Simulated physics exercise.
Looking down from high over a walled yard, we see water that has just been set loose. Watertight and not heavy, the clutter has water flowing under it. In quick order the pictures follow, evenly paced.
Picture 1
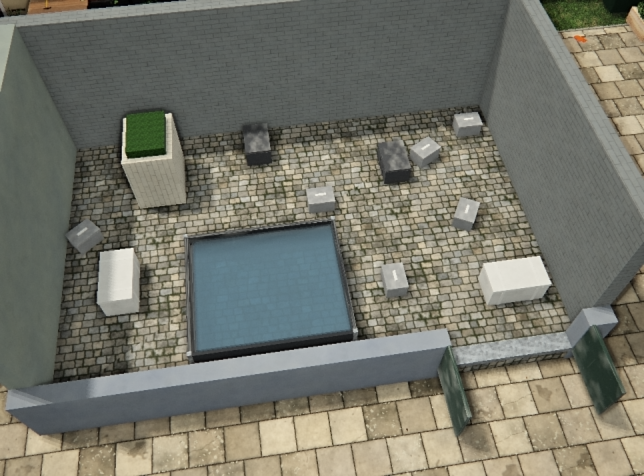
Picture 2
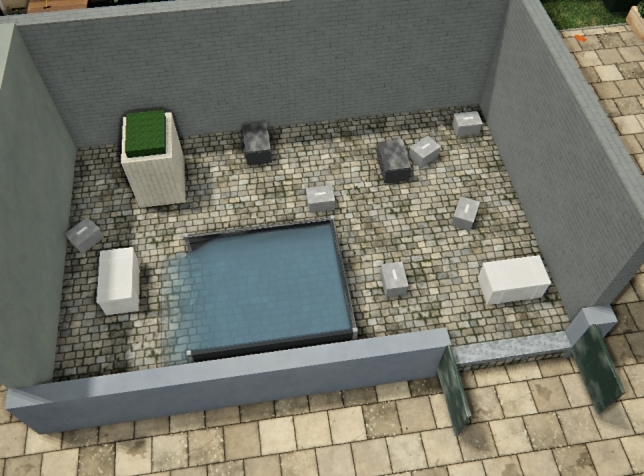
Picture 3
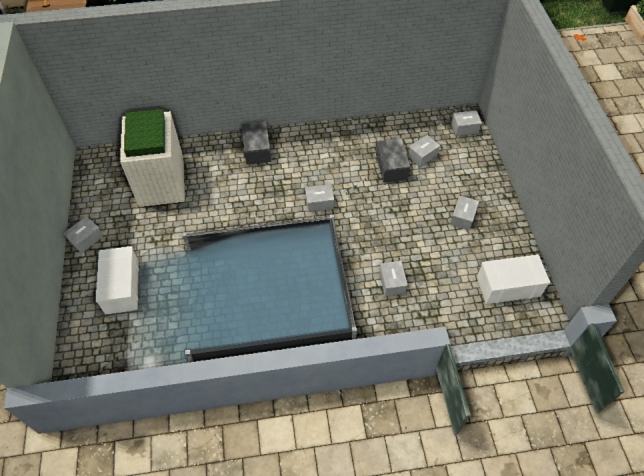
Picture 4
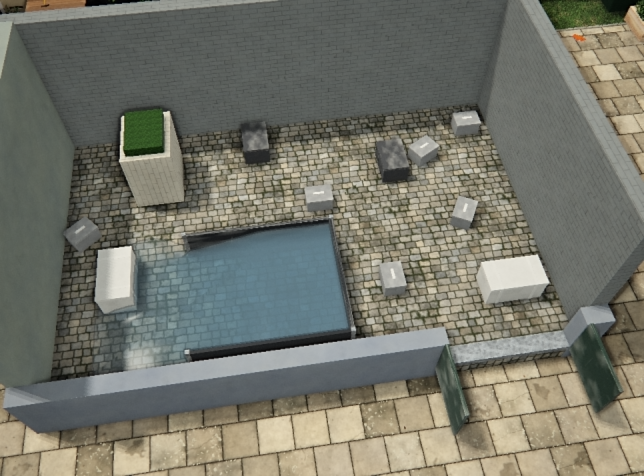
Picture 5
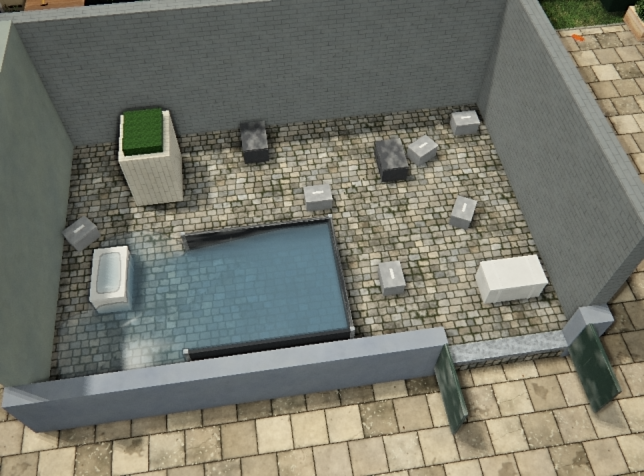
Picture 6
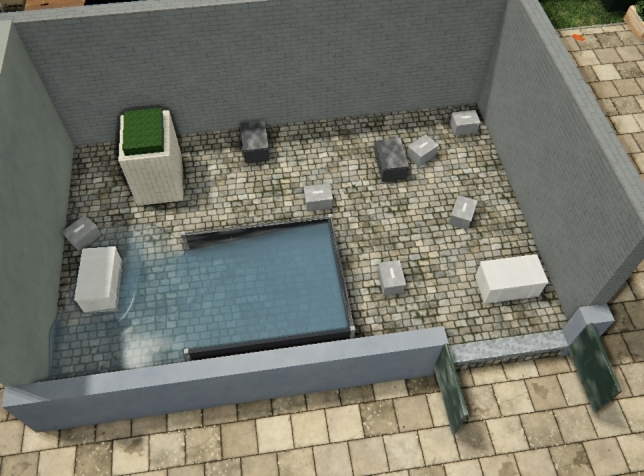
At the start, blue water stands in a dark-edged rectangular basin in a walled, paved yard scattered with boxes. The water then spreads left across the paving and reaches the white box there, which shifts slightly left toward the wall, while the other objects stay where they are.
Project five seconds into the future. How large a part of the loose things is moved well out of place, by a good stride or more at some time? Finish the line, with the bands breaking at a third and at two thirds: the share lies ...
The share lies below a third.
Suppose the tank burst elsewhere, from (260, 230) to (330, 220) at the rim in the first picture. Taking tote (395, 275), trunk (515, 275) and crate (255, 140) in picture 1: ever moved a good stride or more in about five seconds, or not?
The first: Never got that far; the second: Never got that far; the third: Got that far.
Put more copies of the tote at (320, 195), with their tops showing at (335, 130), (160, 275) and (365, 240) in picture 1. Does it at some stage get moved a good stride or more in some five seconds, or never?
In sequence: Doesn't go far, pushed clear, doesn't go far.
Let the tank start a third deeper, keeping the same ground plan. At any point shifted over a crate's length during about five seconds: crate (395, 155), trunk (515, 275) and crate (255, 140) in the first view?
Object 1: Didn't cover it. Object 2: Didn't cover it. Object 3: Covered it.
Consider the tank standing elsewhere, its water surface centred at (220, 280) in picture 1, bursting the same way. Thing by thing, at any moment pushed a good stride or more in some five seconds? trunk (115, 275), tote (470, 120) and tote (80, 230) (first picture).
Result per object - went far, stayed close, went far.
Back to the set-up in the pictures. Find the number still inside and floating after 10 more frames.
Counting them up gives 2.
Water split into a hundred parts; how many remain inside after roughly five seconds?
About 100 per cent.
A moment on, 1 of 10 are well off their spots; 0 afloat.
Next, 2 of 10 are well off their spots; 2 afloat.
Later, 2 of 10 are well off their spots; 2 afloat.
In the end, 3 of 10 are well off their spots, and 3 have been at some point; 1 afloat.
